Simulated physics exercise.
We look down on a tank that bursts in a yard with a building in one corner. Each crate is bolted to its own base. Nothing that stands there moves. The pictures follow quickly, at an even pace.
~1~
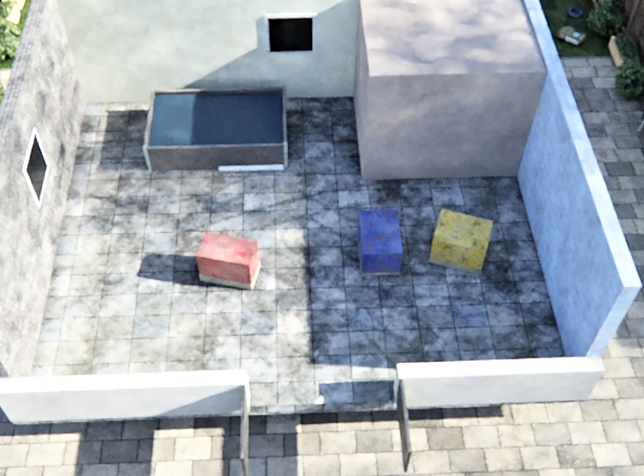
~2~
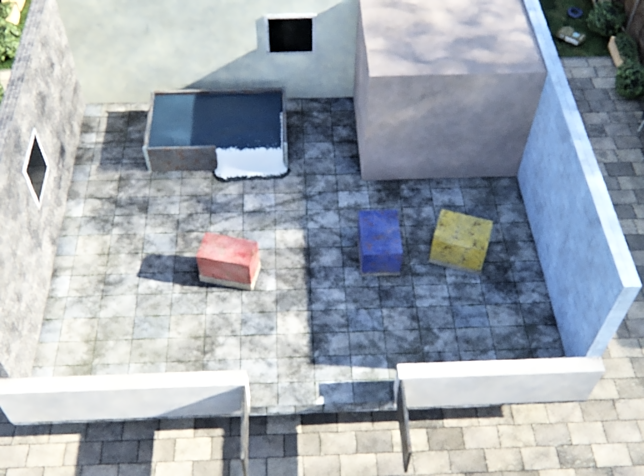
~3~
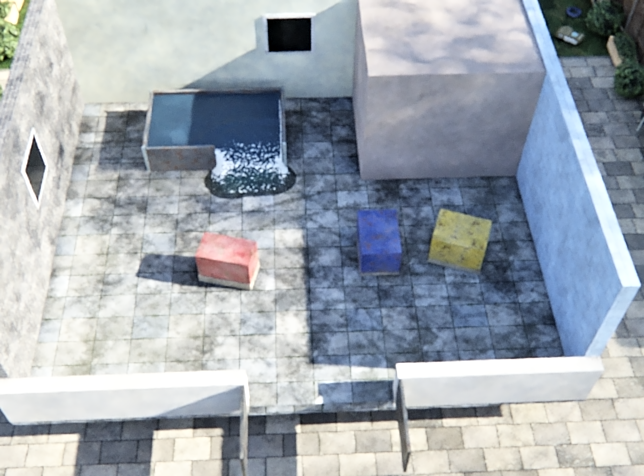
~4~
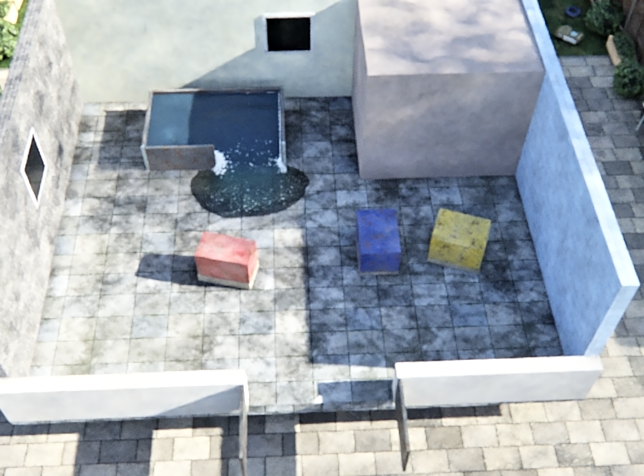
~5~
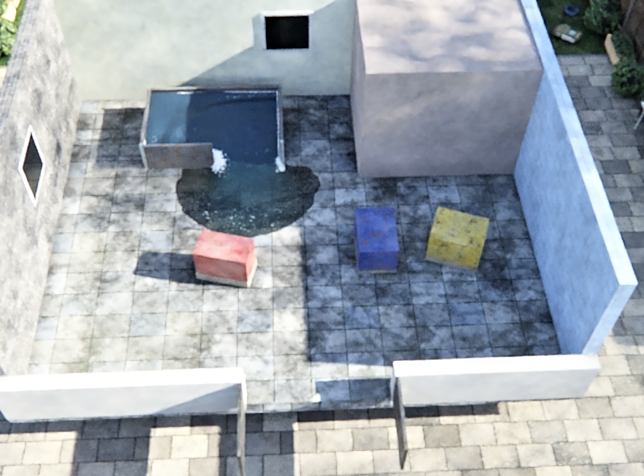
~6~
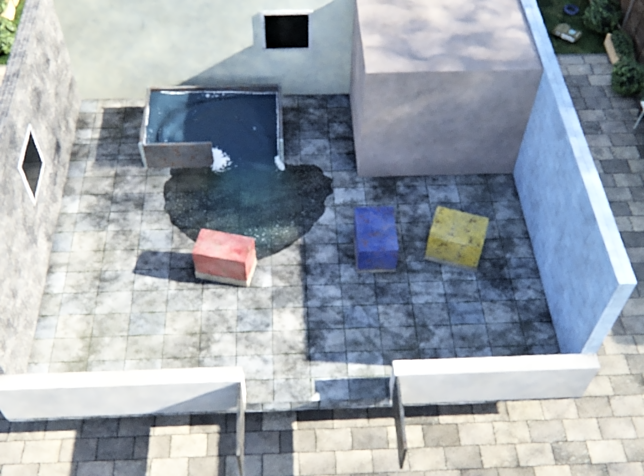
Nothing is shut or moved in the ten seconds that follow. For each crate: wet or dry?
The red crate is wetted; the yellow crate escapes dry; the blue crate is wetted.
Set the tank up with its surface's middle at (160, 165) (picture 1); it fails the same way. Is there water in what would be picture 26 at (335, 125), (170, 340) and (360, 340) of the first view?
In that order: Dry, covered, under water.
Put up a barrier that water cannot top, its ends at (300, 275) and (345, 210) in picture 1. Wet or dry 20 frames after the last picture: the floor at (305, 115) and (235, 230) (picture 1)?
In turn: Free of water, covered.
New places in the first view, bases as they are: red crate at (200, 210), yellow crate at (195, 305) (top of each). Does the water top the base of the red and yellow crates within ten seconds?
My reading: Red is soaked, yellow takes water.
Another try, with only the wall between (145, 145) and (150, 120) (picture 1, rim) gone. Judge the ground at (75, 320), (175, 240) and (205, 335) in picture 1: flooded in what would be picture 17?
One after the other: Under water, no water, not flooded.
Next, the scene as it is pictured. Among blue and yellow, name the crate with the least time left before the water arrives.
It is the blue one.
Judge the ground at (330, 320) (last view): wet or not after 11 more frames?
At that place: Wet.
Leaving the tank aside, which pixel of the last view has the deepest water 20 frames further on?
I would point to (223, 254).
A moment on, water covers 20 % of the floor; the red crate water round its plinth, the yellow crate not reached, the blue crate water round its plinth.
Next, water covers 35 % of the floor; the red crate water round its plinth, the yellow crate not reached, the blue crate water round its plinth.
Then, water covers 50 % of the floor; the red crate water round its plinth, the yellow crate water round its plinth, the blue crate water round its plinth.
Later, water covers 65 % of the floor; the red crate water round its plinth, the yellow crate water round its plinth, the blue crate water round its plinth.
In the end, water covers 85 % of the floor; the red crate was topped, the yellow crate stayed above the water, the blue crate was topped.
